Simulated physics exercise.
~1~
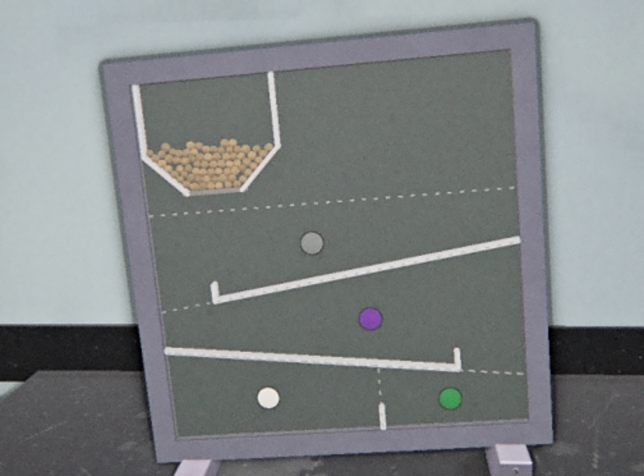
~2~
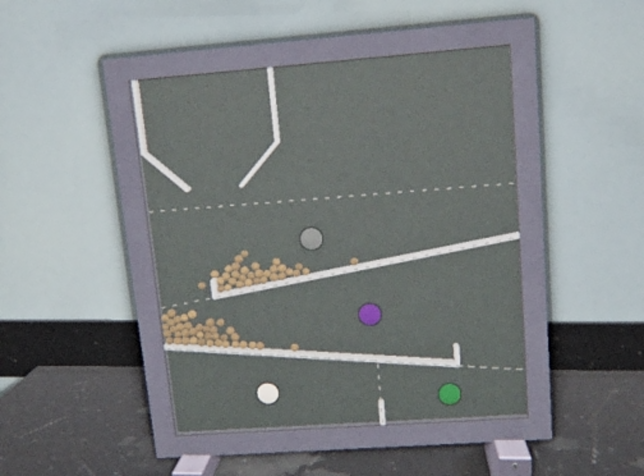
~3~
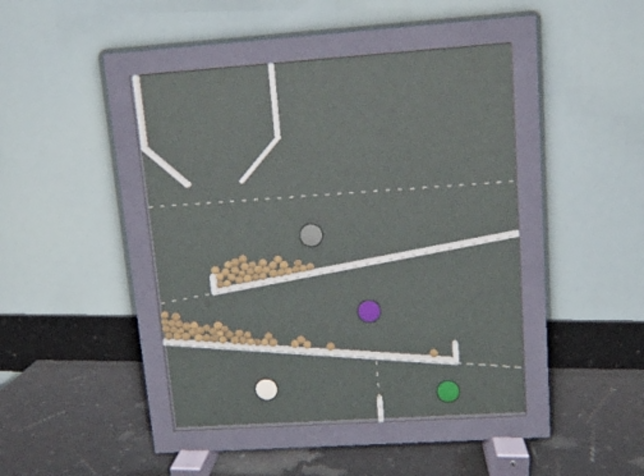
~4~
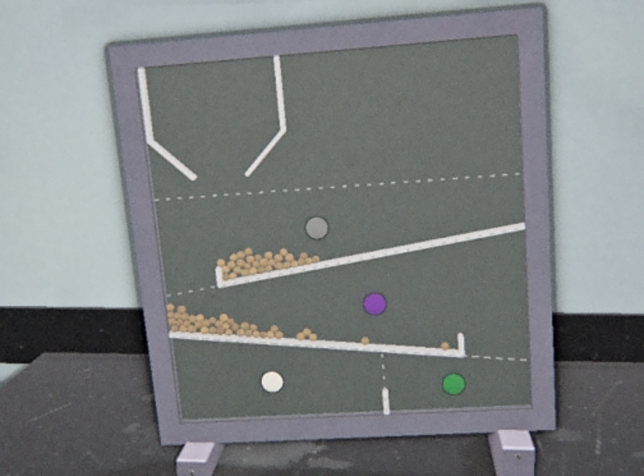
The footage shows wooden beads resting in a hopper inside an upright case, then dropping onto two sloping ledges, where some gather behind the upper lip in the grey section and others trickle rightward along the lower ledge, most of the beads ending in the purple section.
